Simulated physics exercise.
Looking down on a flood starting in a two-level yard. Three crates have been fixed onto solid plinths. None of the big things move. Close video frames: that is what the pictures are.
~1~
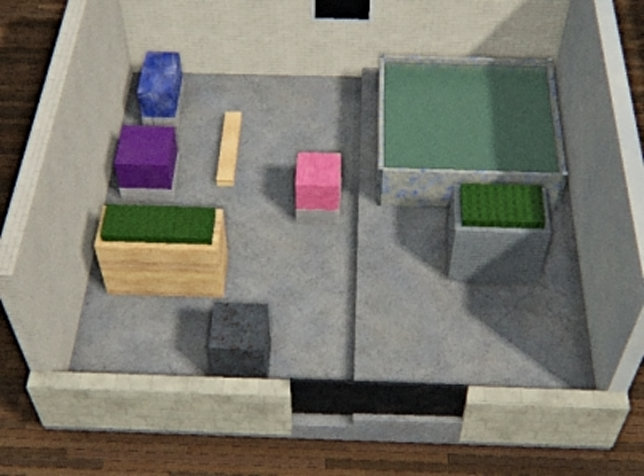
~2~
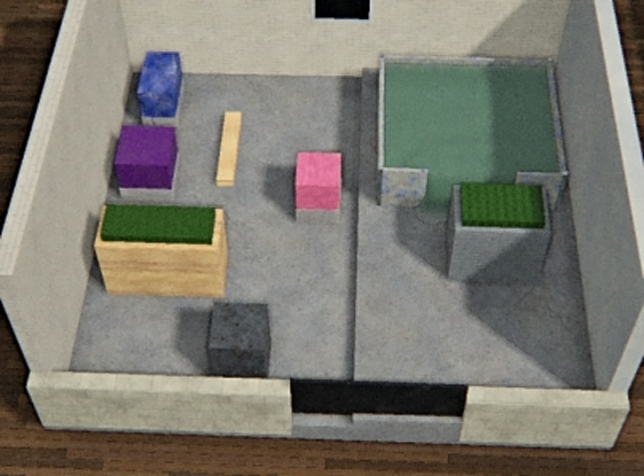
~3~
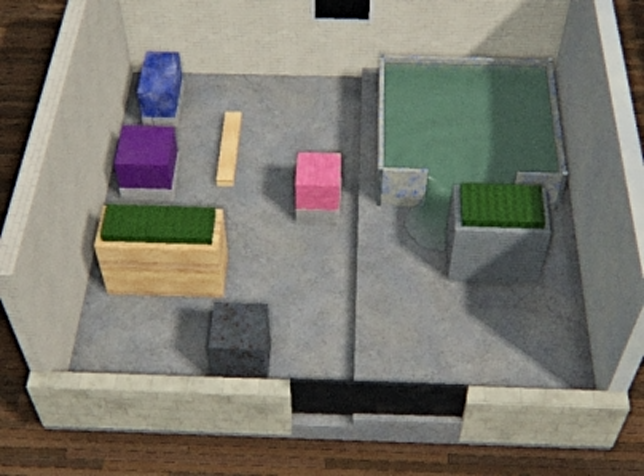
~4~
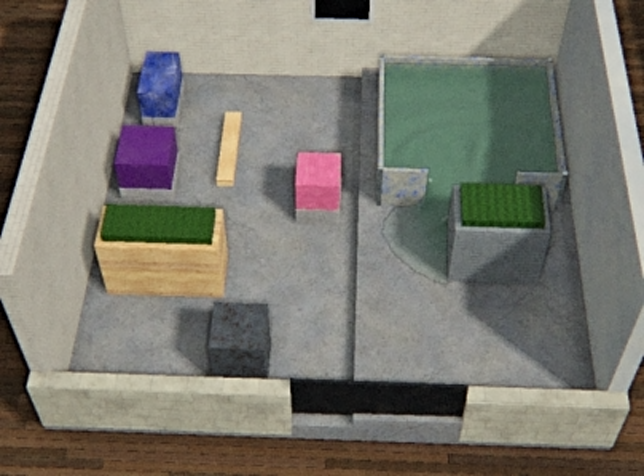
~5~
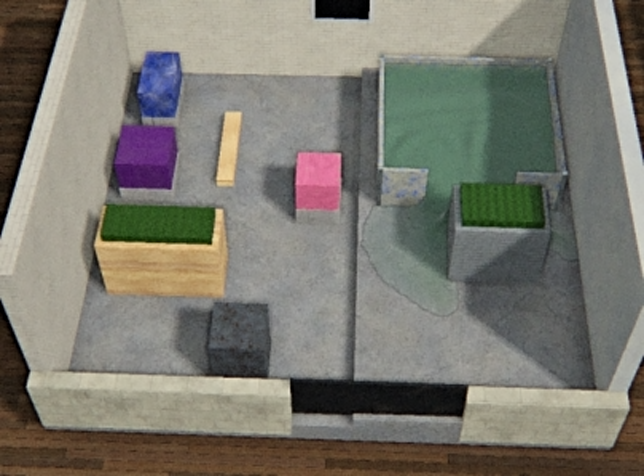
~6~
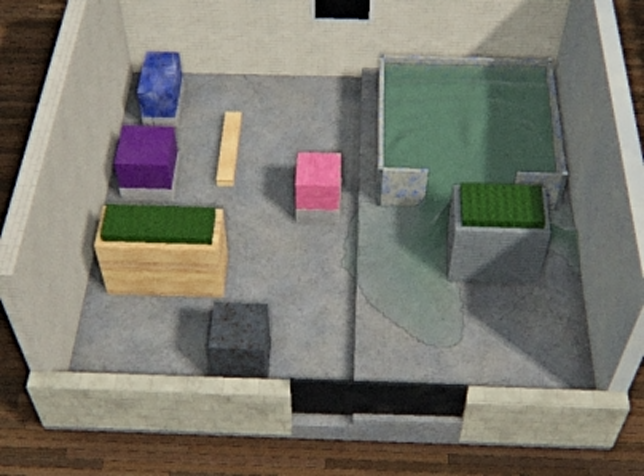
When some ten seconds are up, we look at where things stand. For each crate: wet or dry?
One by one: The pink crate has no water on it afterwards; the blue crate has no water on it afterwards; the purple crate has no water on it afterwards.
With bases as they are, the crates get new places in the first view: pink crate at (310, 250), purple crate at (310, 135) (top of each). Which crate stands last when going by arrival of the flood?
One in blue.
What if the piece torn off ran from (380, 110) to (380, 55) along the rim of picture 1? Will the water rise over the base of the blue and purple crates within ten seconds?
My take: The blue one gets flooded, while the purple one gets flooded.
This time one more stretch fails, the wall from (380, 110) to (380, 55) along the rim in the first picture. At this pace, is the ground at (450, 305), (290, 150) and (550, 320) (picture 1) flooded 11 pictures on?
Taken in turn, that's not reached, reached, and finally not reached.
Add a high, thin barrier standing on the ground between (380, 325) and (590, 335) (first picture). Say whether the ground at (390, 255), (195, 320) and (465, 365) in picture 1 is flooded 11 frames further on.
Outcome by spot, in order - watered, watered, unwatered.
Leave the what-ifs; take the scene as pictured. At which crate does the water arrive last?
My answer is the blue crate.
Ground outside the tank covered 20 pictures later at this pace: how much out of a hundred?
That comes to about 70 per cent.
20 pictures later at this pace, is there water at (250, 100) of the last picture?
There: Free of water.
A moment on, water covers 30 % of the floor; the pink crate water round its plinth, the blue crate not reached, the purple crate not reached.
Next, water covers 55 % of the floor; the pink crate water round its plinth, the blue crate not reached, the purple crate not reached.
Then, water covers 70 % of the floor; the pink crate water round its plinth, the blue crate not reached, the purple crate water round its plinth.
Later, water covers 90 % of the floor; the pink crate water round its plinth, the blue crate water round its plinth, the purple crate water round its plinth.
In the end, water covers 100 % of the floor; the pink crate stayed above the water, the blue crate stayed above the water, the purple crate stayed above the water.
